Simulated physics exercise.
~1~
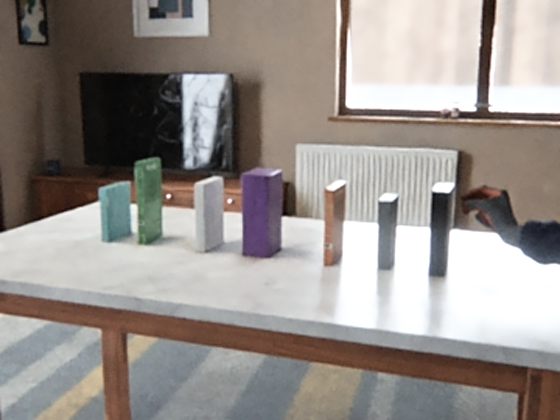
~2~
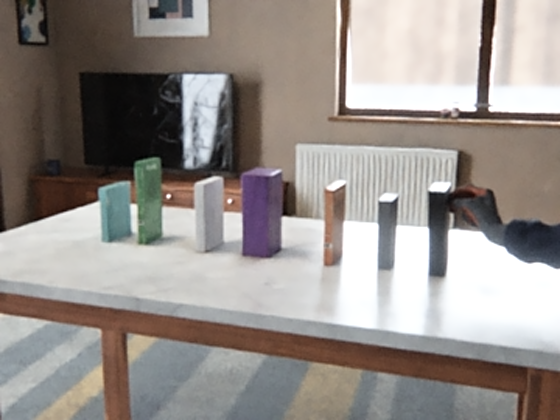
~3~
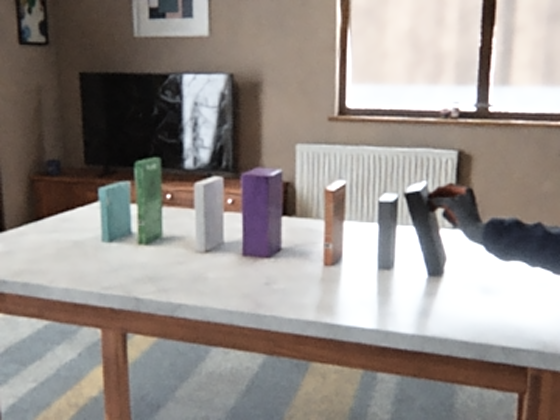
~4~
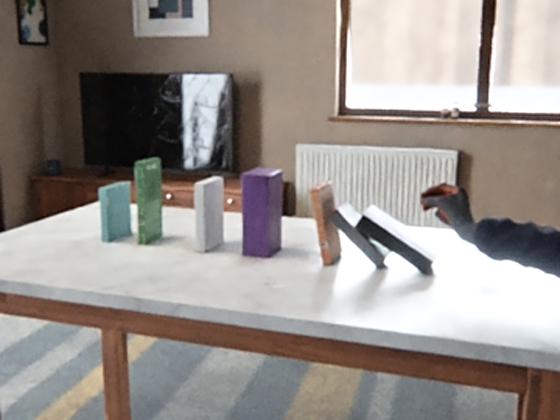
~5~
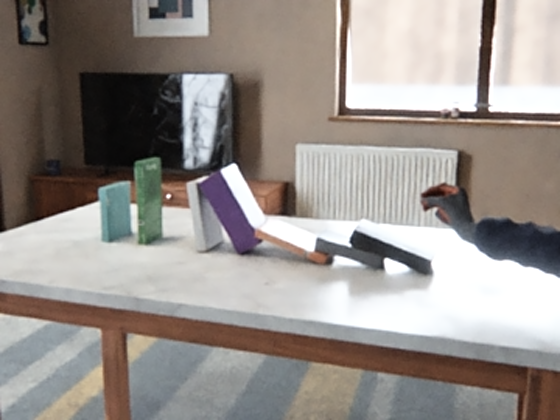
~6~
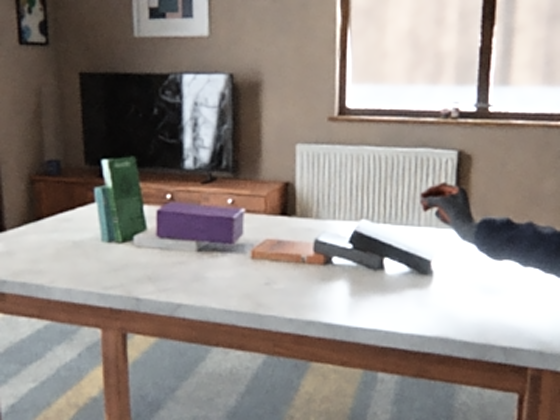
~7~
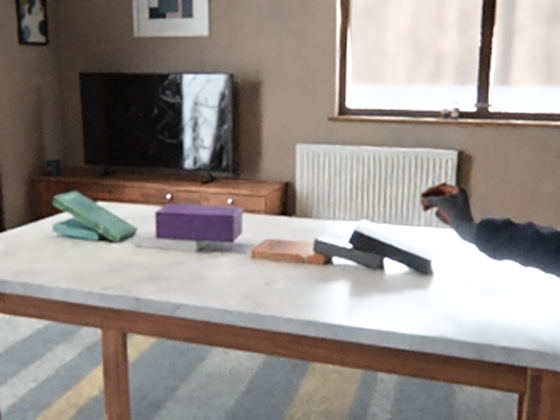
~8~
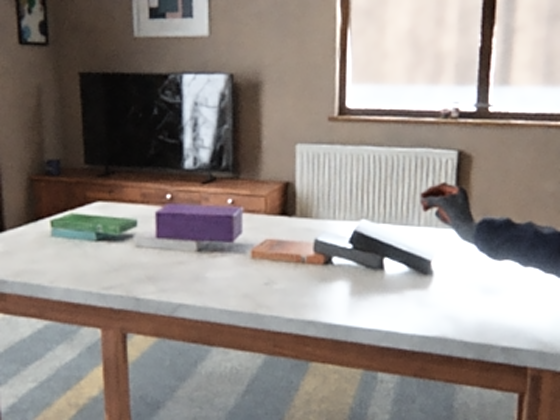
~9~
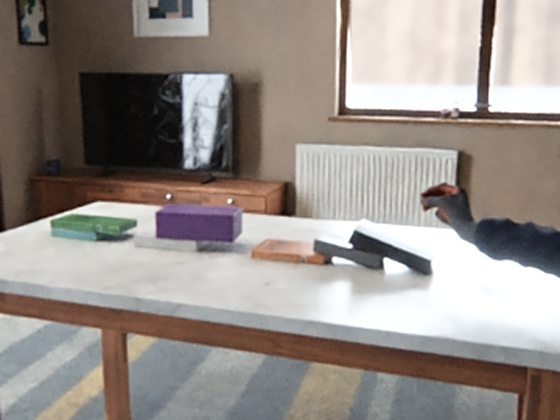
A hand nudged the top of a black block on a white table until it tipped left, toppling the grey, orange, purple, white, green and teal blocks in turn, and they all ended up lying down or slumped on one another.
